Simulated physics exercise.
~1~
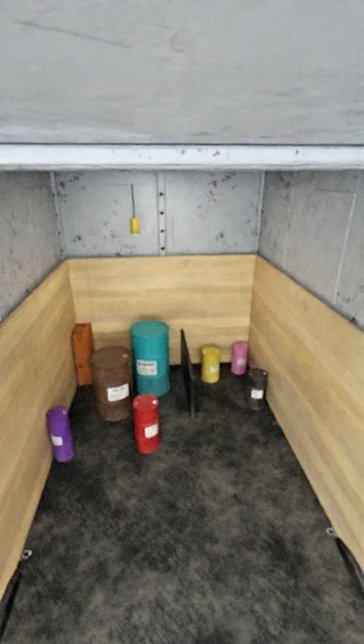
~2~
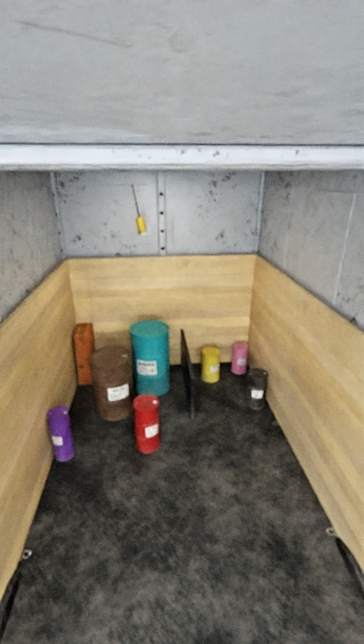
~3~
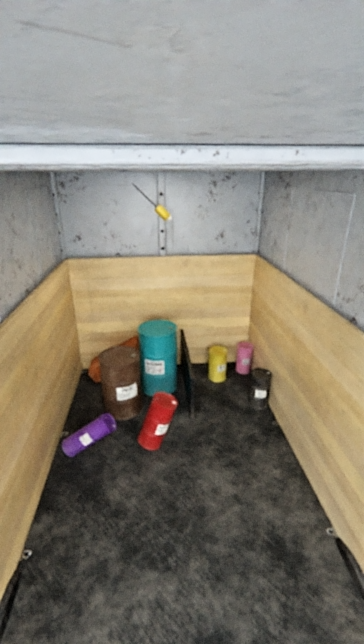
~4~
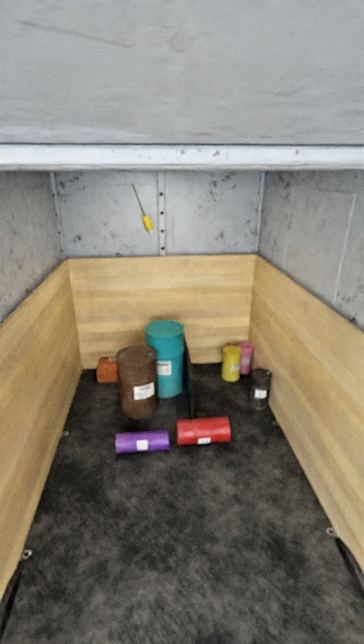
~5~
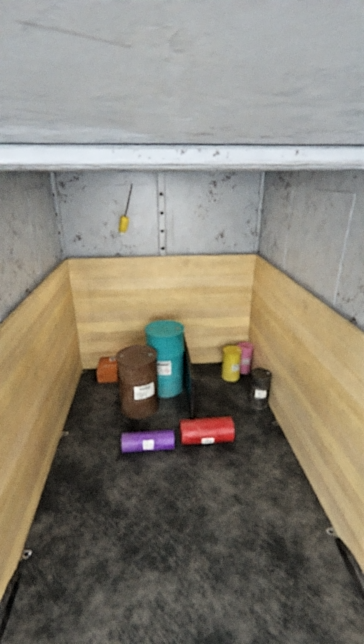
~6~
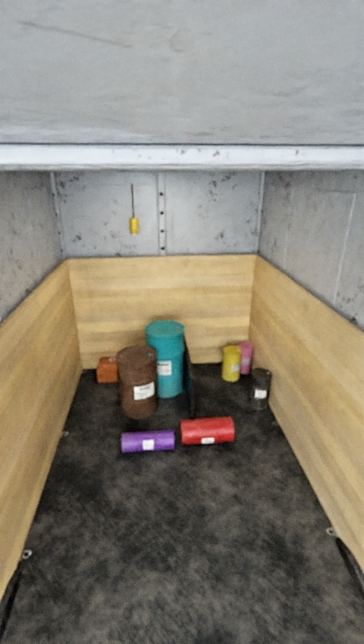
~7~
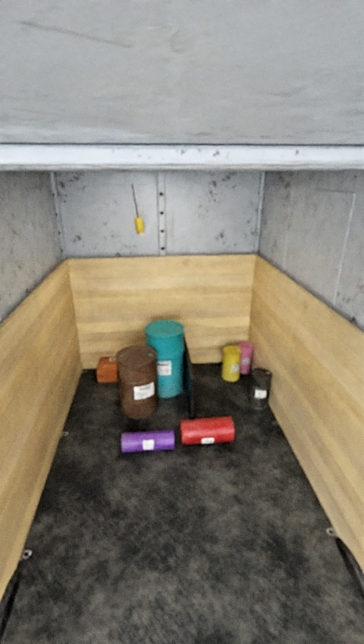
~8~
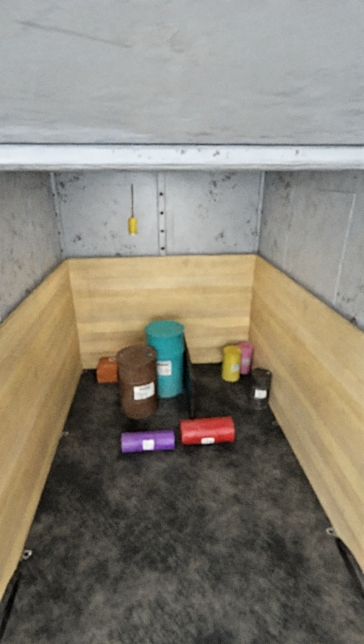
A large turquoise drum stands beside a brown one at the far end of a van's load bay, seen from behind, with wood-lined sides and a yellow lamp hanging at the front wall. An orange box stands at the left, purple and red canisters nearer, and yellow, pink and black canisters right of a low dark board. The lamp swings, and the load shifts right as the box, purple canister and red canister tip over. The brown drum and yellow canister slide right, still upright. The lamp's swing shrinks, and the three toppled things lie still.
